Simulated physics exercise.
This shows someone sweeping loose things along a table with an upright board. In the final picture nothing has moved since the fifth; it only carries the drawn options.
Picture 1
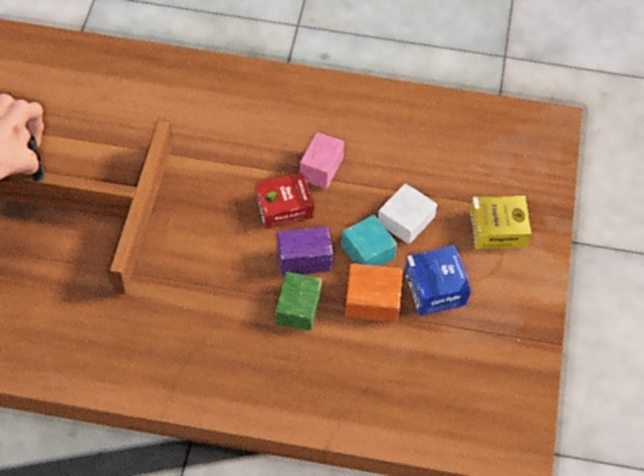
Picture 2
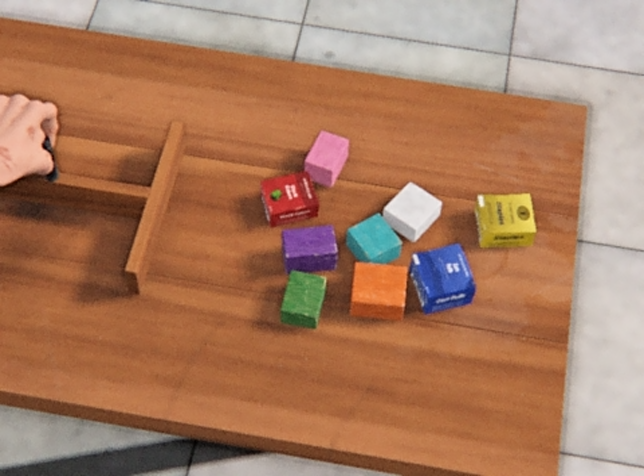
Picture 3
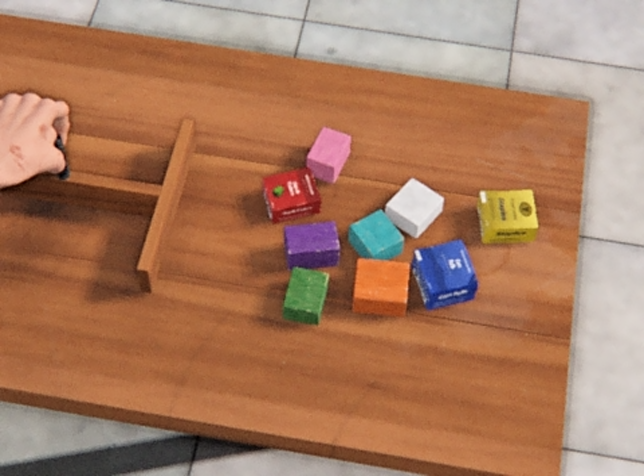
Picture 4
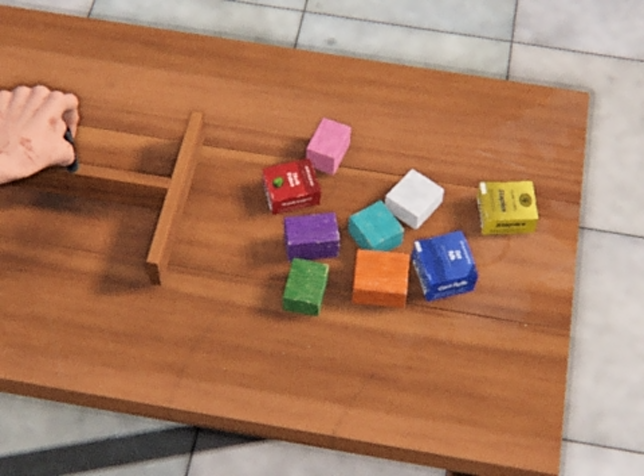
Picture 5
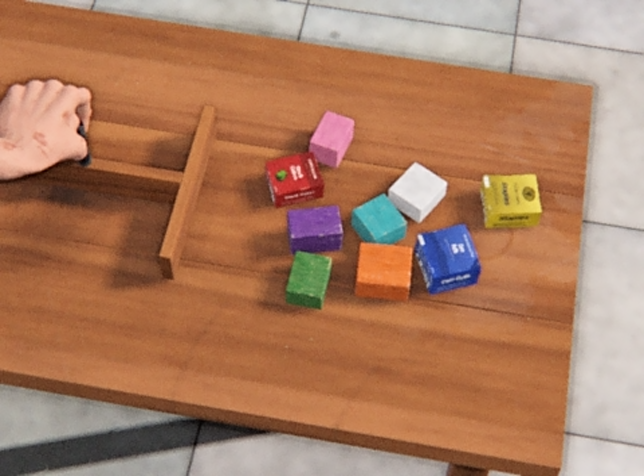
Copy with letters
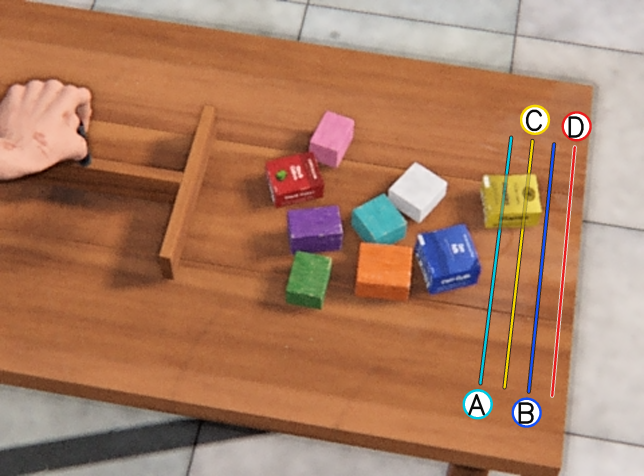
A hand slides an upright wooden board right across a table toward scattered colourful blocks and packets.
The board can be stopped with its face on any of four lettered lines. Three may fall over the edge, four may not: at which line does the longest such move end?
At A, and not beyond.
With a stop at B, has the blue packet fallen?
Yes.
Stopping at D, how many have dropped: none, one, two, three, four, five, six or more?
Six or more.
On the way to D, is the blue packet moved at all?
Yes.
On the marked copy, A at (497, 253); B at (542, 260); C at (519, 256); D at (564, 264).
Taking A. A third of the way, board (298, 196); pink block (336, 139); purple block (327, 235).
Two thirds of the way, board (409, 214); yellow box (541, 206); blue packet (520, 270).
When it is over, board (497, 228); blue packet over the edge; yellow box over the edge; two fallen.
As for the rest, B drops five; C drops five; D drops eight.
